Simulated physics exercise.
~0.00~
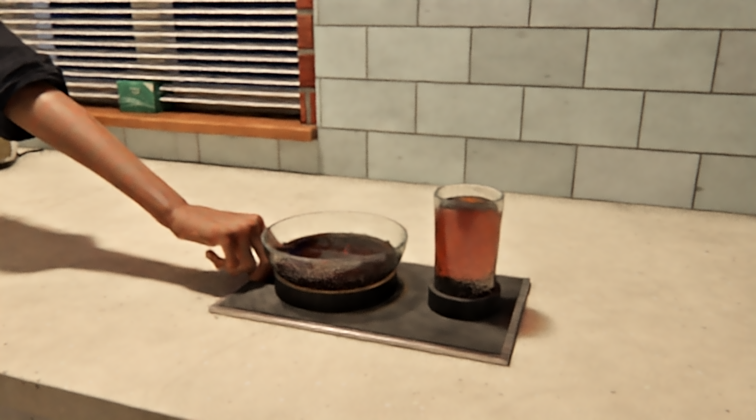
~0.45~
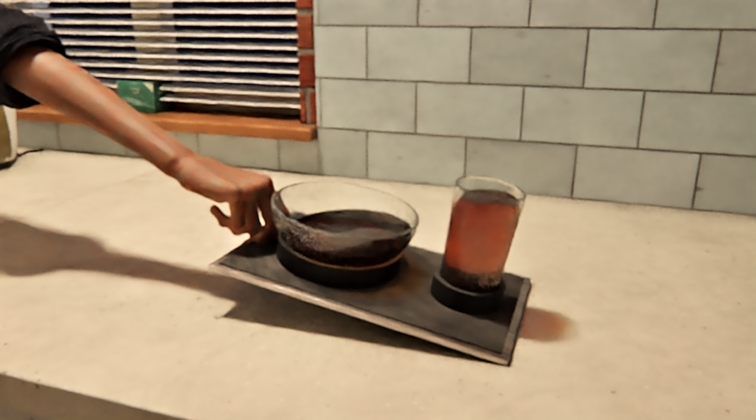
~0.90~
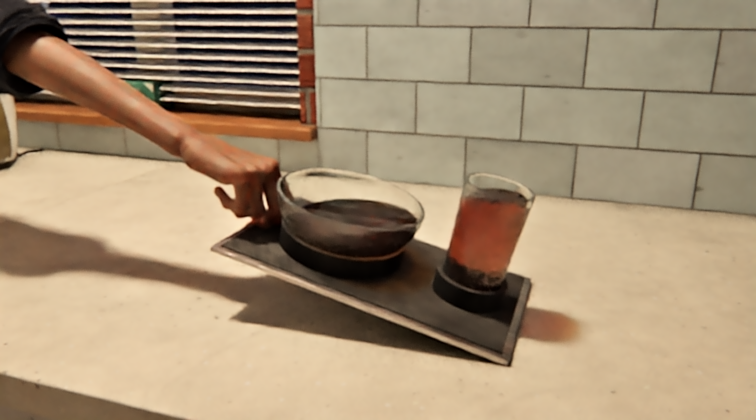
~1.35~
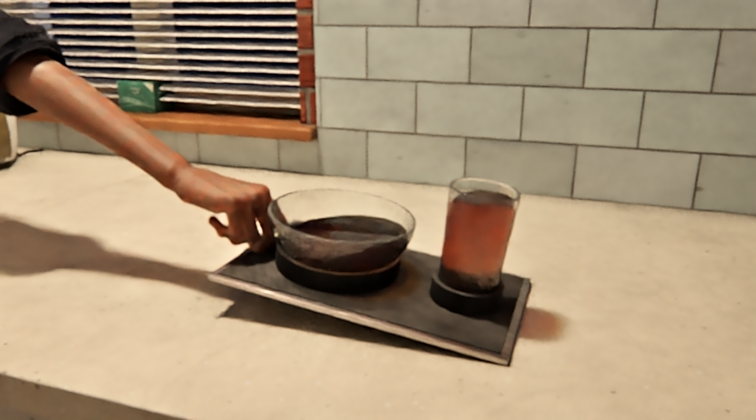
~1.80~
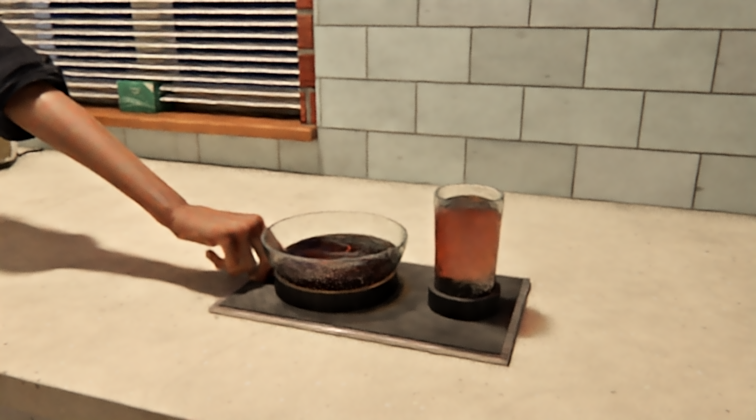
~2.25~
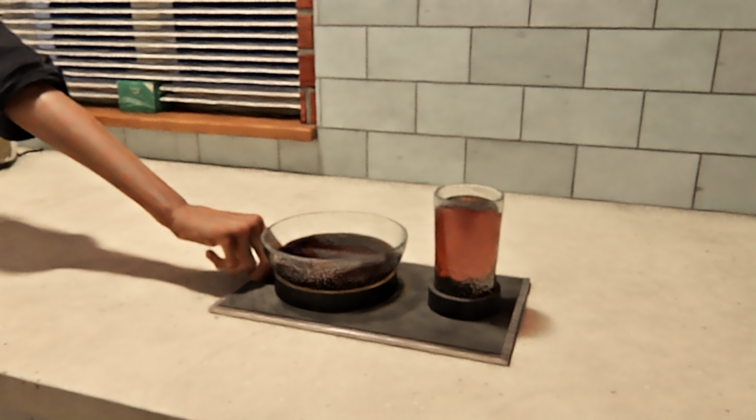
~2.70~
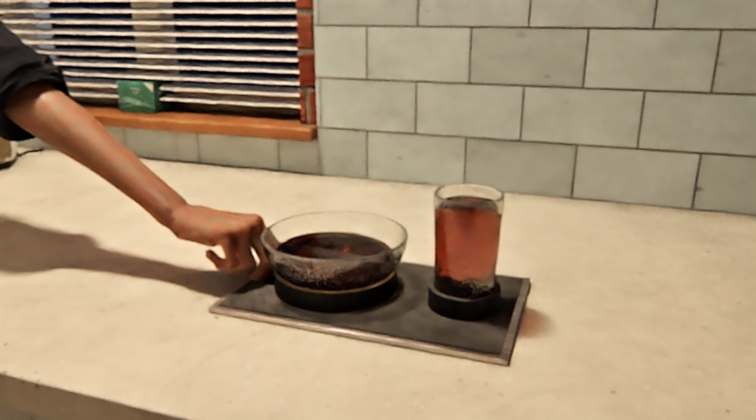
On a pale counter before a tiled wall, a hand raises the left end of a dark tray holding a glass bowl of dark liquid and a slim glass of reddish liquid, then lowers it flat; both vessels stay upright in their holders, with no spill visible.
